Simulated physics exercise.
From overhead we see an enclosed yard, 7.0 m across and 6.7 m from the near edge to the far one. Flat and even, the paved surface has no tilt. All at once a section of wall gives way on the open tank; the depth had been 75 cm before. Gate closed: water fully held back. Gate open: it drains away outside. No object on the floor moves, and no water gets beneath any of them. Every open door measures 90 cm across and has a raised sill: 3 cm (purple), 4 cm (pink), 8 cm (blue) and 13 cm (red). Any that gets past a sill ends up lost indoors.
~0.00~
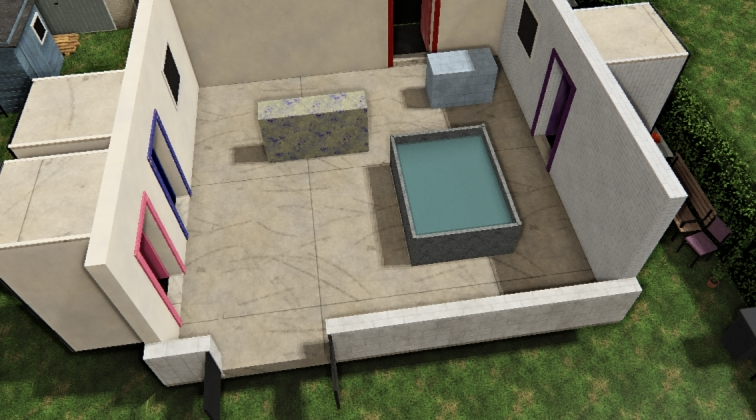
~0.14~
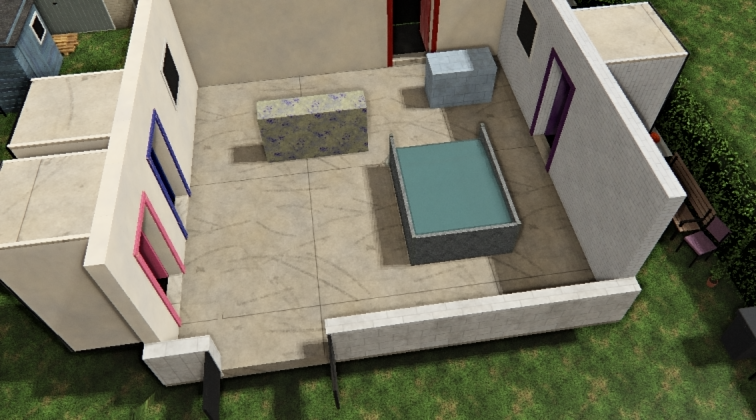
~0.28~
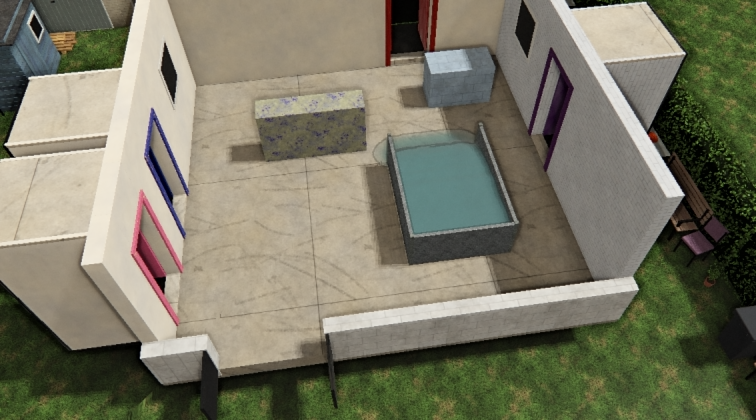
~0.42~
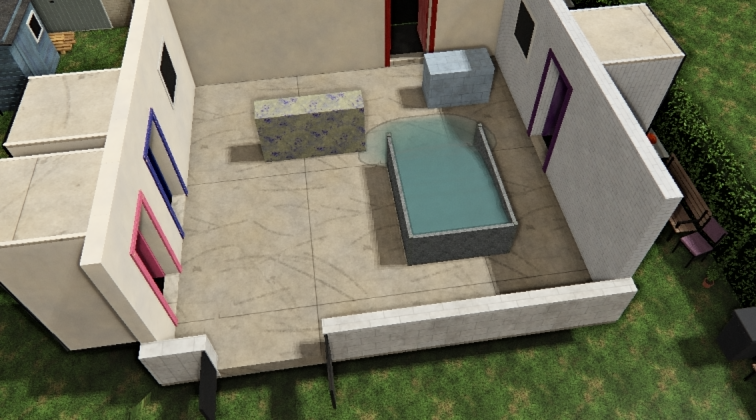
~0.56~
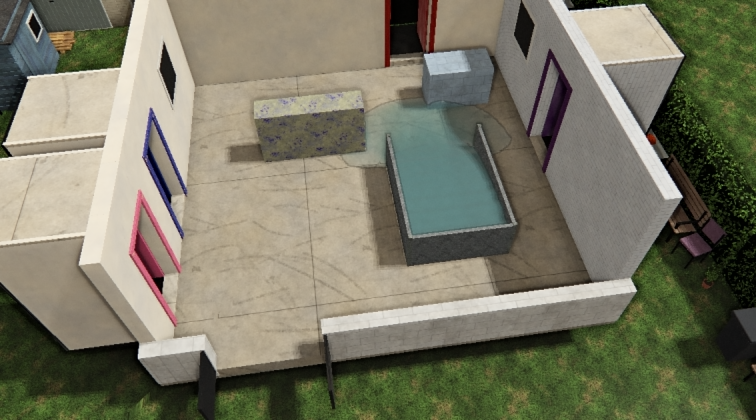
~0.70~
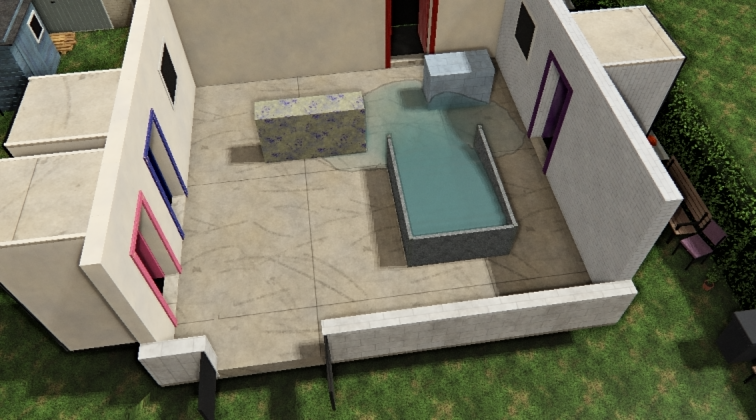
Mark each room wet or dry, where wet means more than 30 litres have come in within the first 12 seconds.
Purple door - wet, pink door - dry, blue door - dry, red door - wet.
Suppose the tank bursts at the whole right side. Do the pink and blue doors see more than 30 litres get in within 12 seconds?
With respect to that limit, pink ends up outside it, blue ends up inside it.
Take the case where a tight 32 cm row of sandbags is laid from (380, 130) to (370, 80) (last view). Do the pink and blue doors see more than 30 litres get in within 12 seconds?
Doors: Pink stays under / blue stays under.
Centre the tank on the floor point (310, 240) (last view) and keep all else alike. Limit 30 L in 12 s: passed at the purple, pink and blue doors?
Well, purple ends up beyond the mark, pink ends up inside the mark and blue ends up beyond the mark.
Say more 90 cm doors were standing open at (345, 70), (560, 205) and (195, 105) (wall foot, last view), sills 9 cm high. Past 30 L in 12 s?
In sequence the answers are more than that, less than that and more than that.
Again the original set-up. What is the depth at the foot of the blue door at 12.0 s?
The mean depth is around 4.5 cm.
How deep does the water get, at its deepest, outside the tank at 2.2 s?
I'd put it at close to 39 cm.
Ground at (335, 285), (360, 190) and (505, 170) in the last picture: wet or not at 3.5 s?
First spot not yet wet, second not yet wet, third submerged.
After 1.4 s water covers 25 % of the floor and is deepest (44 cm) near (438, 117); purple door 2 cm at the sill, 0 L in, pink door not reached, blue door not reached, red door 22 cm at the sill, 42 L in.
After 2.2 s water covers 35 % of the floor and is deepest (39 cm) near (362, 76); purple door 7 cm at the sill, 1 L in, pink door not reached, blue door not reached, red door 27 cm at the sill, 107 L in.
After 3.5 s water covers 50 % of the floor and is deepest (32 cm) near (196, 87); purple door 7 cm at the sill, 14 L in, pink door not reached, blue door not reached, red door 19 cm at the sill, 173 L in.
After 7.0 s water covers 90 % of the floor and is deepest (14 cm) near (253, 124); purple door 6 cm at the sill, 39 L in, pink door 3 cm at the sill, 0 L in, blue door 6 cm at the sill, 0 L in, red door 11 cm at the sill, 192 L in.
After 12.0 s water covers 100 % of the floor and is deepest (8 cm) near (378, 334); purple door 4 cm at the sill, 54 L in, pink door 4 cm at the sill, 2 L in, blue door 5 cm at the sill, 0 L in, red door 4 cm at the sill, 192 L in.
